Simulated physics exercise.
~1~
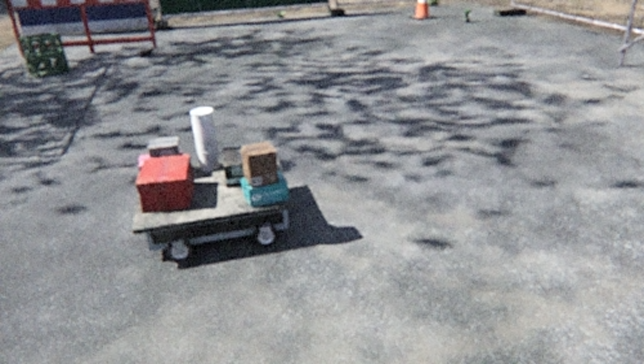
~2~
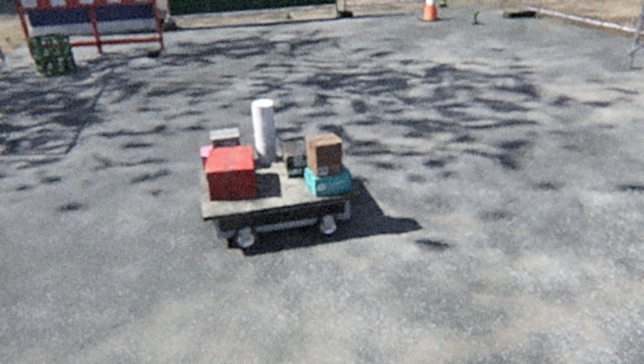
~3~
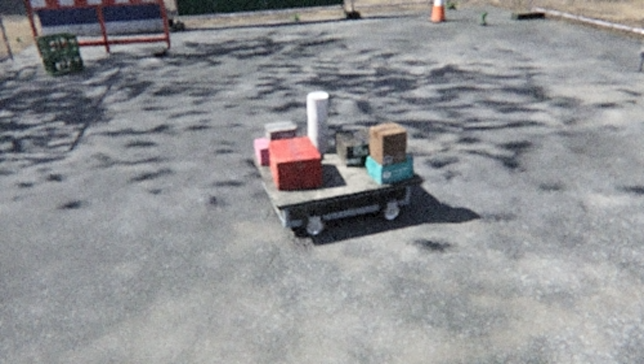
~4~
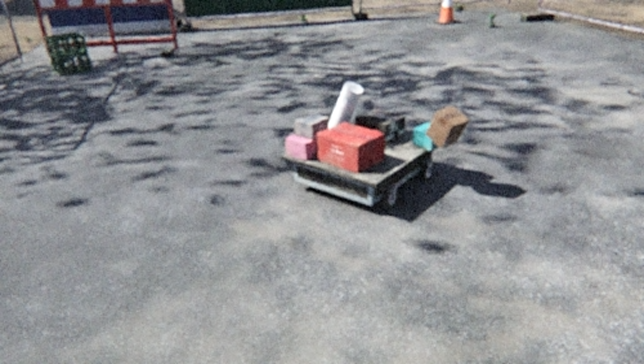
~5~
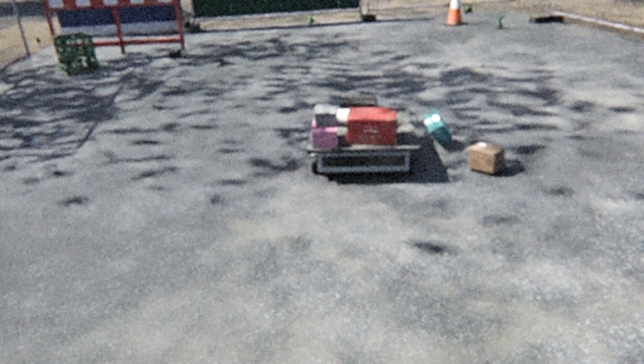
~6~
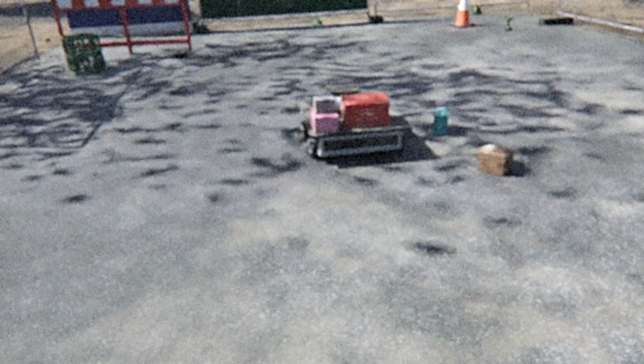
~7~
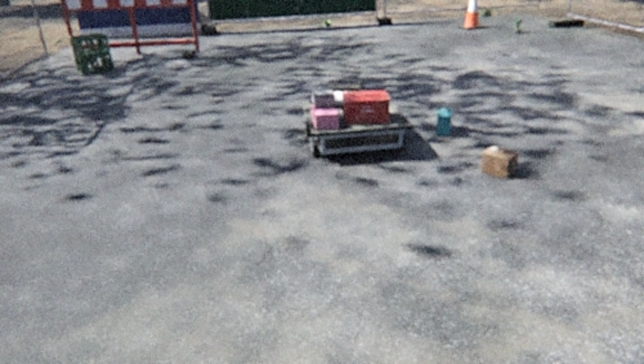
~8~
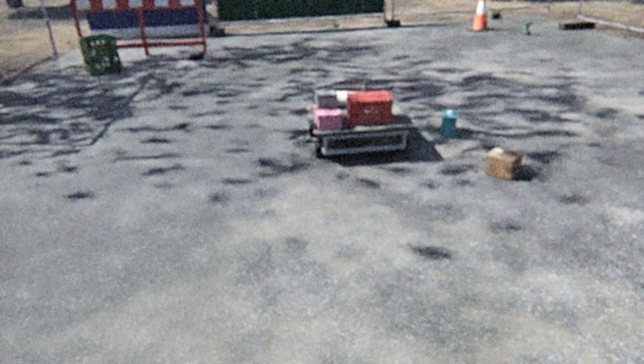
A low flat cart stands on grey asphalt dappled with shadows, seen from above, with a barrier and green crate behind at left and an orange cone at right. It carries a red parcel, pink and grey boxes at left, a white canister and dark parcel behind, and a brown box on a turquoise one at right. The cart rolls right, then curves away. As it turns, the canister tips and the brown and turquoise boxes slide off the right side. The cart stops, red and pink boxes still aboard, the fallen pair lying on the ground to its right.
